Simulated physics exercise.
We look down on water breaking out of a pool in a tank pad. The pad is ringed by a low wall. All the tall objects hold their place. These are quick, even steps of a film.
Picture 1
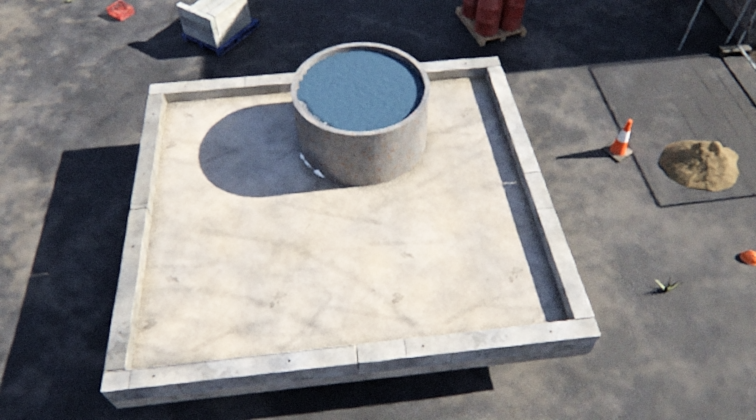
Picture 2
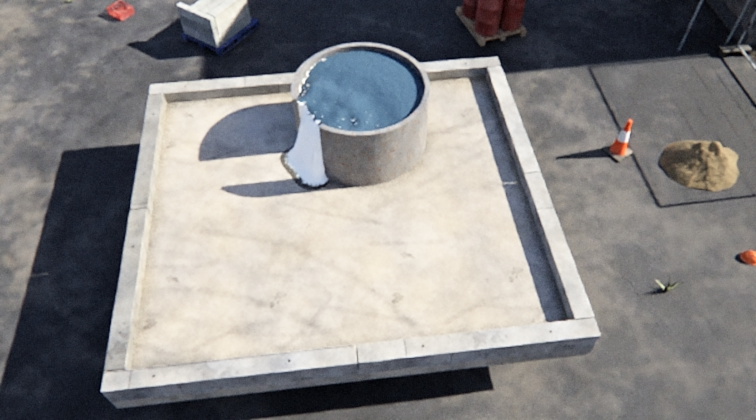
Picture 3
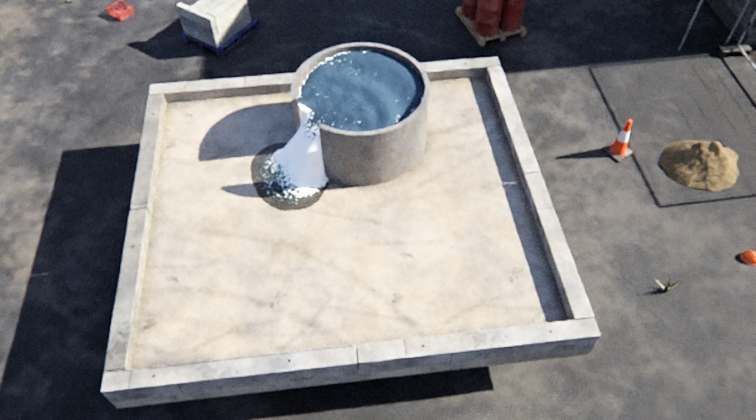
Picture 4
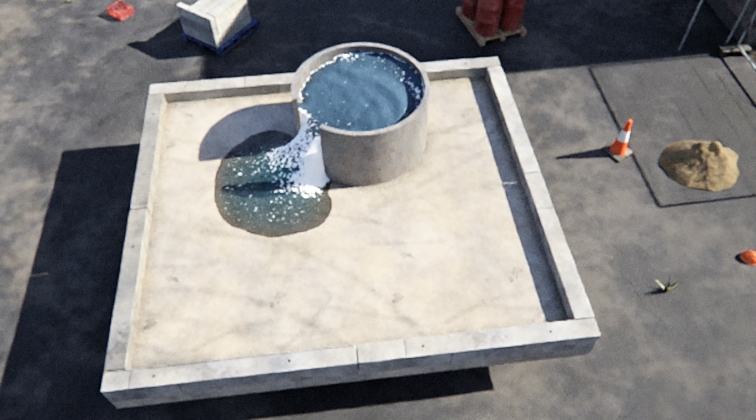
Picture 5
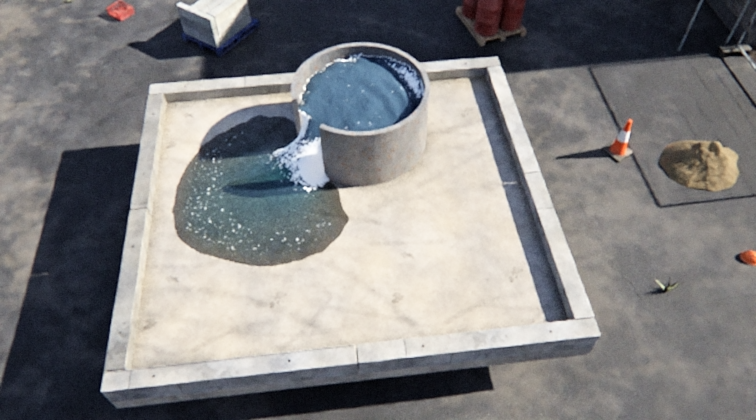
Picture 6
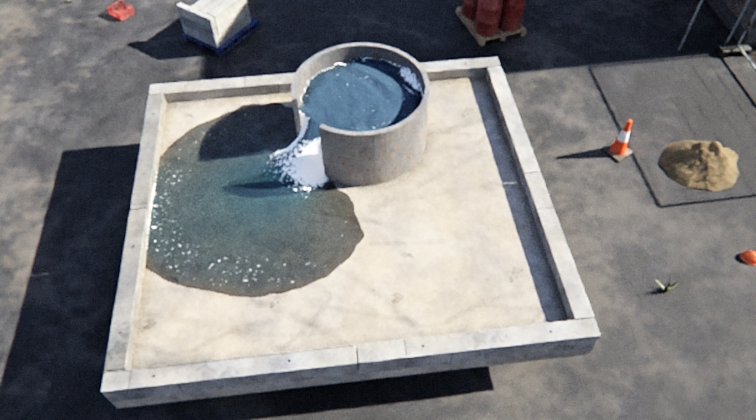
On a pale, low-walled pad in a paved yard, water burst through the left side of a round tank, poured onto the floor and spread in a widening dark pool toward the lower left.
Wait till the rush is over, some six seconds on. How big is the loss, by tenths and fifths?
The share lost is between a tenth and a fifth.
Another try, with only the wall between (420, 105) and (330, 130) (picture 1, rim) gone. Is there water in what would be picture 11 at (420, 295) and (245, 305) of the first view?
In that order: Under water, flooded.
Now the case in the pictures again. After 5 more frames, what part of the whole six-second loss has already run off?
Roughly 5 per cent.
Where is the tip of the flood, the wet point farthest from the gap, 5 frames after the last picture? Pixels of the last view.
I would point to (133, 375).
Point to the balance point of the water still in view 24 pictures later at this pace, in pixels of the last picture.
I would point to (293, 199).
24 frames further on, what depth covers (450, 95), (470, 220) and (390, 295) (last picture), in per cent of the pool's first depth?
Roughly 0, 0 and 8 per cent, in turn.
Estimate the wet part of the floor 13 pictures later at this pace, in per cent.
Roughly 50 per cent.
A moment on, water covers 40 % of the floor; the low wall has let 0 % over.
Next, water covers 45 % of the floor; the low wall has let 1 % over.
Then, water covers 45 % of the floor; the low wall has let 9 % over.
Later, water covers 65 % of the floor; the low wall has let 13 % over.
In the end, water covers 80 % of the floor; the low wall has let 13 % over.
